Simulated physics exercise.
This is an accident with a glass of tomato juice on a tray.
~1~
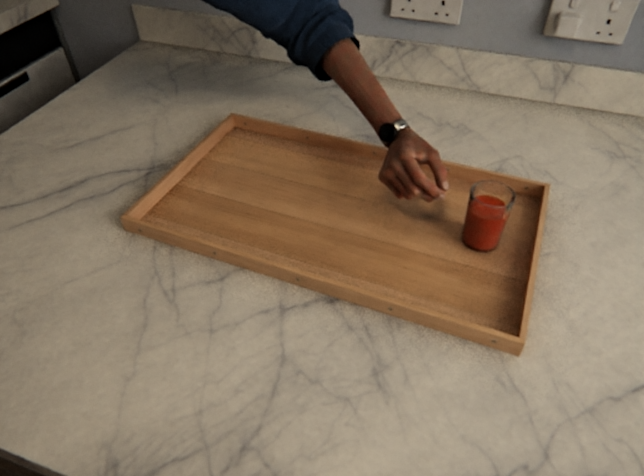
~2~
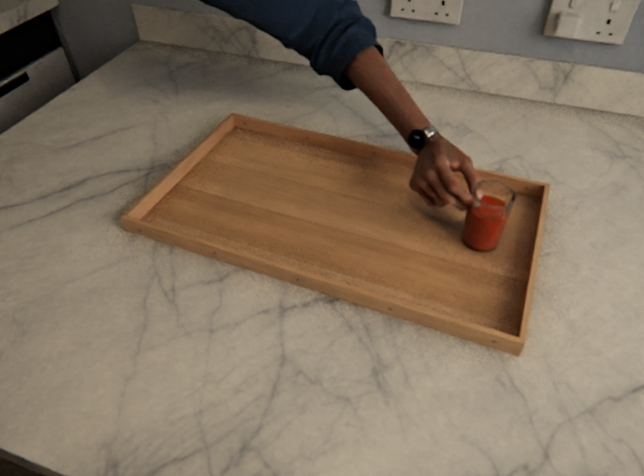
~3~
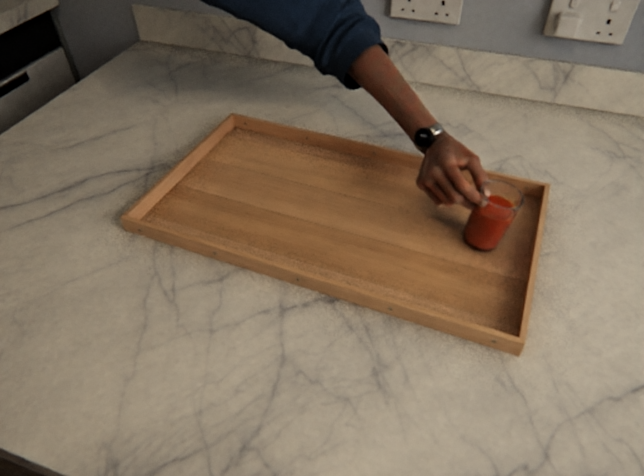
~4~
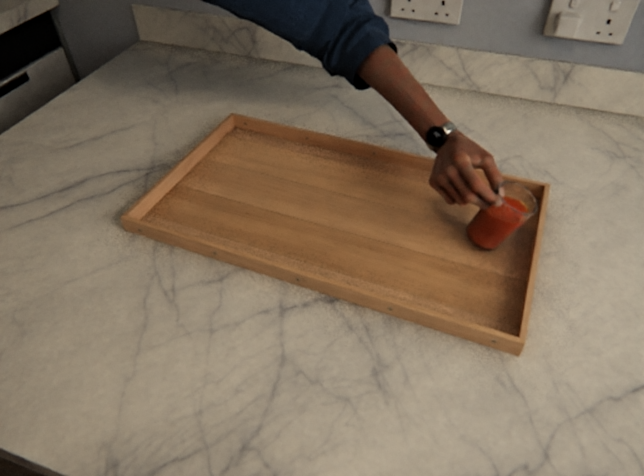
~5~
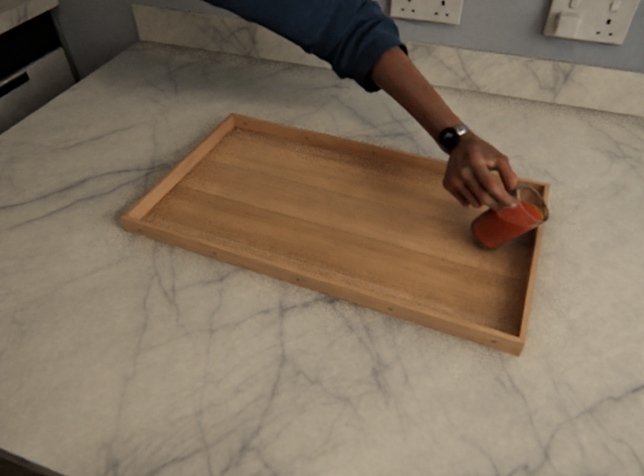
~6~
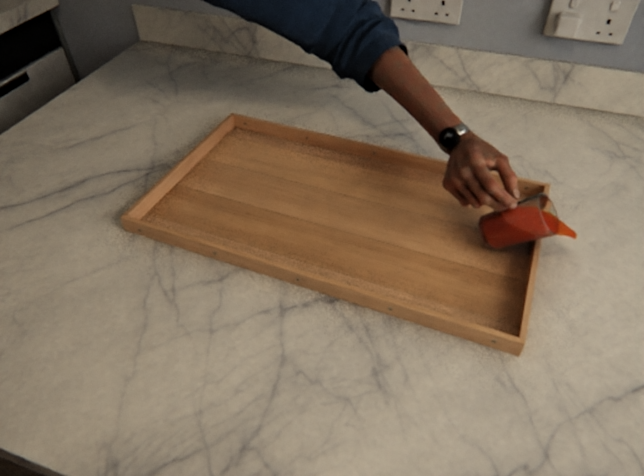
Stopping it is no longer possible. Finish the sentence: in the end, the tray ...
... lets some of it escape.
Soon after, the glass lies across the rim; the puddle covers about as much as a plate; it is on the top, beyond the rim.
Later, the puddle covers about as much as a tray; it is on the top, beyond the rim.
In the end, the puddle covers about as much as a tray; it is on the top, beyond the rim.
